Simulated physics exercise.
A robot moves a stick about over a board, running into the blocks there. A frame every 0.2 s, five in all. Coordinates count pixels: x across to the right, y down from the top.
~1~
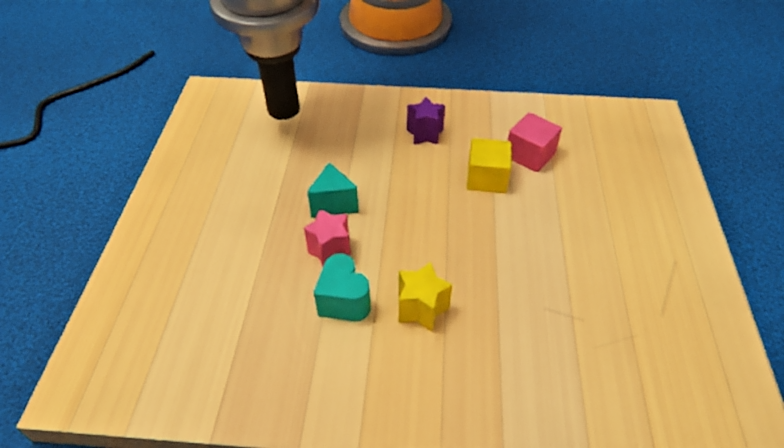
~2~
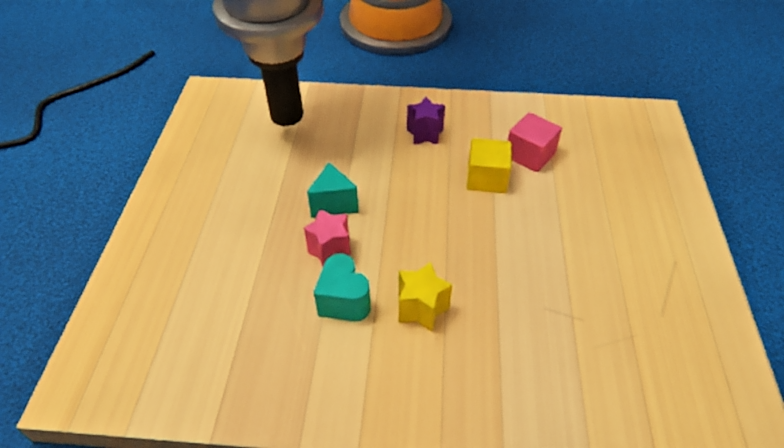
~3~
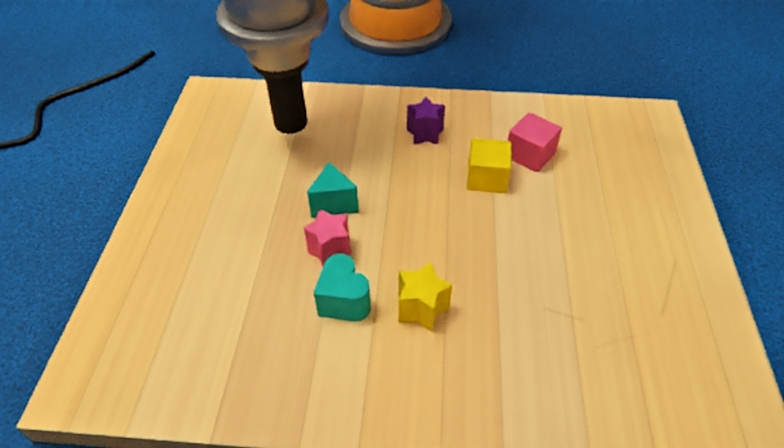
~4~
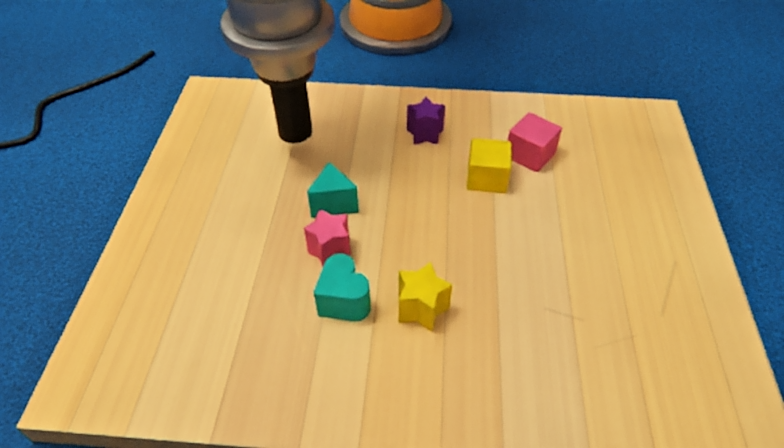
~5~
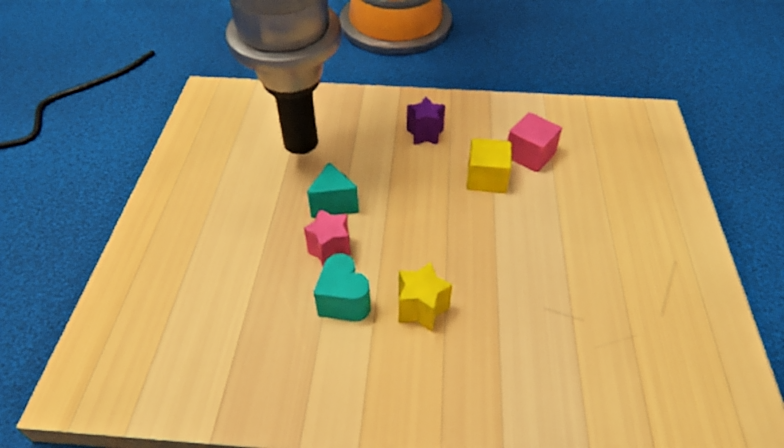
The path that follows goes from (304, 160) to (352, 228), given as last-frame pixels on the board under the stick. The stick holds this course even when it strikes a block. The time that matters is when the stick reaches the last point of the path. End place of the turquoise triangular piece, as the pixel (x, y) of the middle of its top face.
My estimate: (367, 226).
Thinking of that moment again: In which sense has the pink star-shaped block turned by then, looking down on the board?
That block twists clockwise.
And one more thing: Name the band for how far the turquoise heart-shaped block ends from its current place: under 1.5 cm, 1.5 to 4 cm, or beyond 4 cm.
Moves under 1.5 cm.
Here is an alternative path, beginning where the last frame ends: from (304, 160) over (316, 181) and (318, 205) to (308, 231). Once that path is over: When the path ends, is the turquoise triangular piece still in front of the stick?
Short answer: No.
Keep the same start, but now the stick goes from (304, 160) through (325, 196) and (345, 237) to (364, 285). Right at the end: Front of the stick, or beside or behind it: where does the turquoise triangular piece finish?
It slips away.
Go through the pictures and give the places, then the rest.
The first frame shows tip of the stick at (284, 110), middles of tops, pink star-shaped block at (328, 226), turquoise triangular piece at (331, 180), turquoise heart-shaped block at (341, 278).
The second frame shows stick at (287, 116), nothing pushed.
The third frame shows stick at (291, 123), nothing pushed.
The fourth frame shows stick at (296, 132), nothing pushed.
The fifth frame shows stick at (301, 143), pink star-shaped block at (328, 226), turquoise triangular piece at (331, 180), turquoise heart-shaped block at (341, 278).
The first path, step by step. One third of the way, stick at (317, 165); nothing pushed yet.
Two thirds of the way, stick at (333, 187); turquoise triangular piece at (347, 200), turned 35° clockwise.
At the end, stick at (350, 211); pink star-shaped block at (327, 236), turned 35° clockwise; turquoise triangular piece at (367, 226), turned 45° clockwise; turquoise heart-shaped block unmoved.
